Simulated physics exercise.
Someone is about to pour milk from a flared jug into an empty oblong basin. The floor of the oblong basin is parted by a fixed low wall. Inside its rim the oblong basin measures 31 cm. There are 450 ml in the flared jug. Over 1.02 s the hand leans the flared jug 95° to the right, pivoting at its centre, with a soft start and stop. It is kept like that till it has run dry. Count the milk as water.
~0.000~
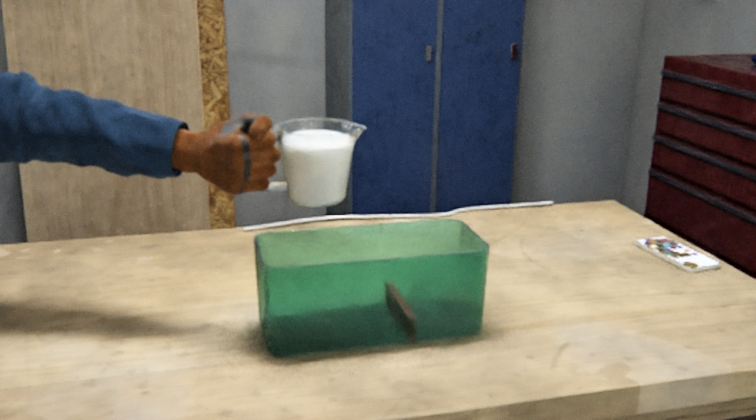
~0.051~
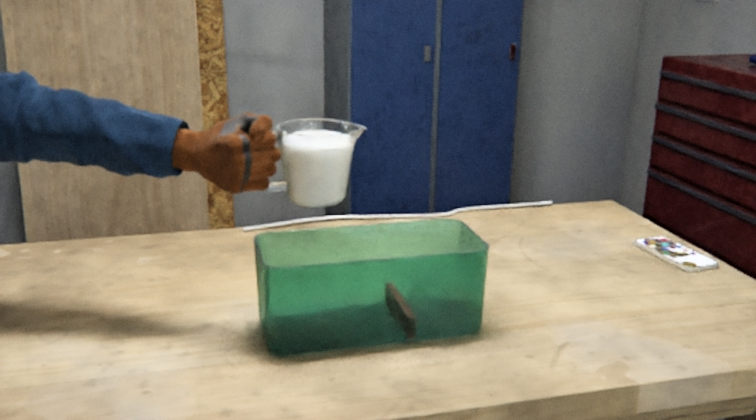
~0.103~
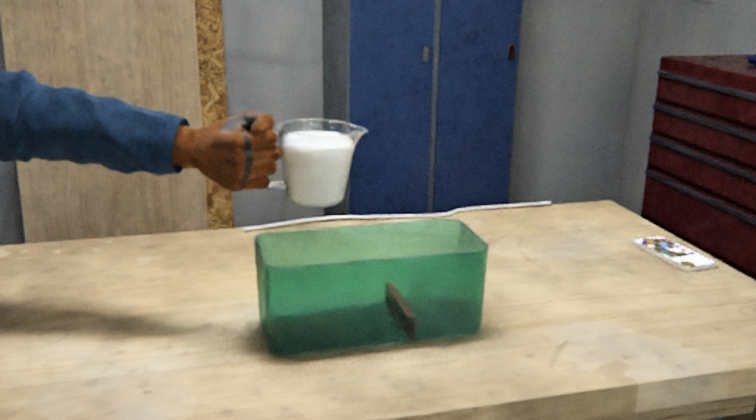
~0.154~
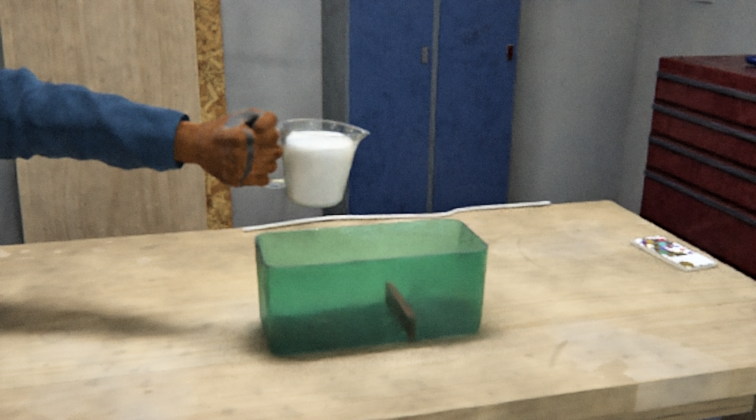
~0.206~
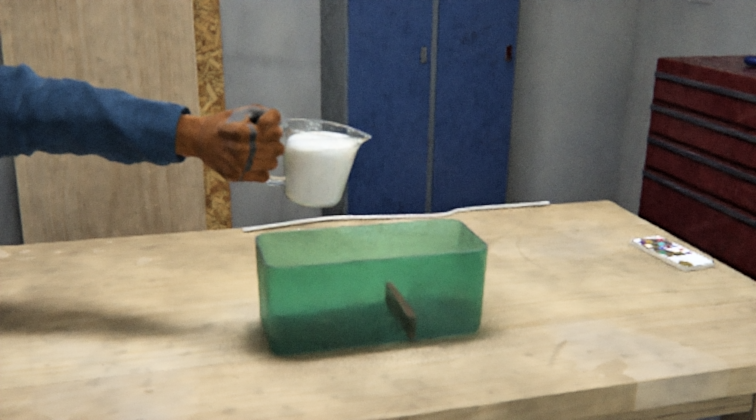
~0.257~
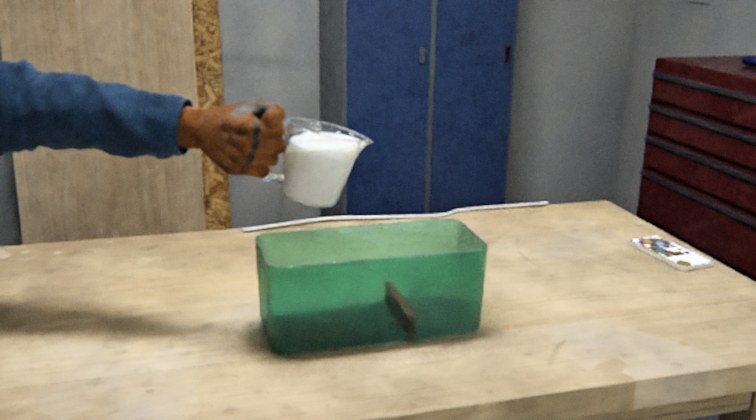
The clip opens on a hand in a blue sleeve holding a clear flared jug of milk upright above a green, see-through oblong basin on a wooden workbench. The hand then slowly leans the jug slightly to the right, the tilt growing gradually, while the basin stays still.
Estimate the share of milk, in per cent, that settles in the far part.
About 67 per cent.
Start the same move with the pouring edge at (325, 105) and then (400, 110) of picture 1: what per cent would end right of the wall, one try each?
In turn about 5 and 75 per cent.
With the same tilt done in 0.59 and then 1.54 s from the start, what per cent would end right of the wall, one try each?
In turn about 60 and 70 per cent.
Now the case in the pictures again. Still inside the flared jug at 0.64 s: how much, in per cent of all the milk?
Some 70 per cent.
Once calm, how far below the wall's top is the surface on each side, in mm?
Left about 28 mm, right about 10 mm.
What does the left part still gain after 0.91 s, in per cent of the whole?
Some 20 per cent.
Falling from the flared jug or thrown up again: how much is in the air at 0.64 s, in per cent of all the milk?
About 20 per cent.
After 0.64 s the tilt is 65° and 70 per cent is still to pour, 1 is left of the wall and 10 right of it.
After 0.91 s the tilt is 92° and 19 per cent is still to pour, 12 is left of the wall and 54 right of it.
After 1.20 s the tilt is 95° and 2 per cent is still to pour, 29 is left of the wall and 68 right of it.
After 1.52 s the tilt is 95° and 0 per cent is still to pour, 33 is left of the wall and 67 right of it.
In the end 33 per cent lies left of the wall, 67 right of it and 0 outside.
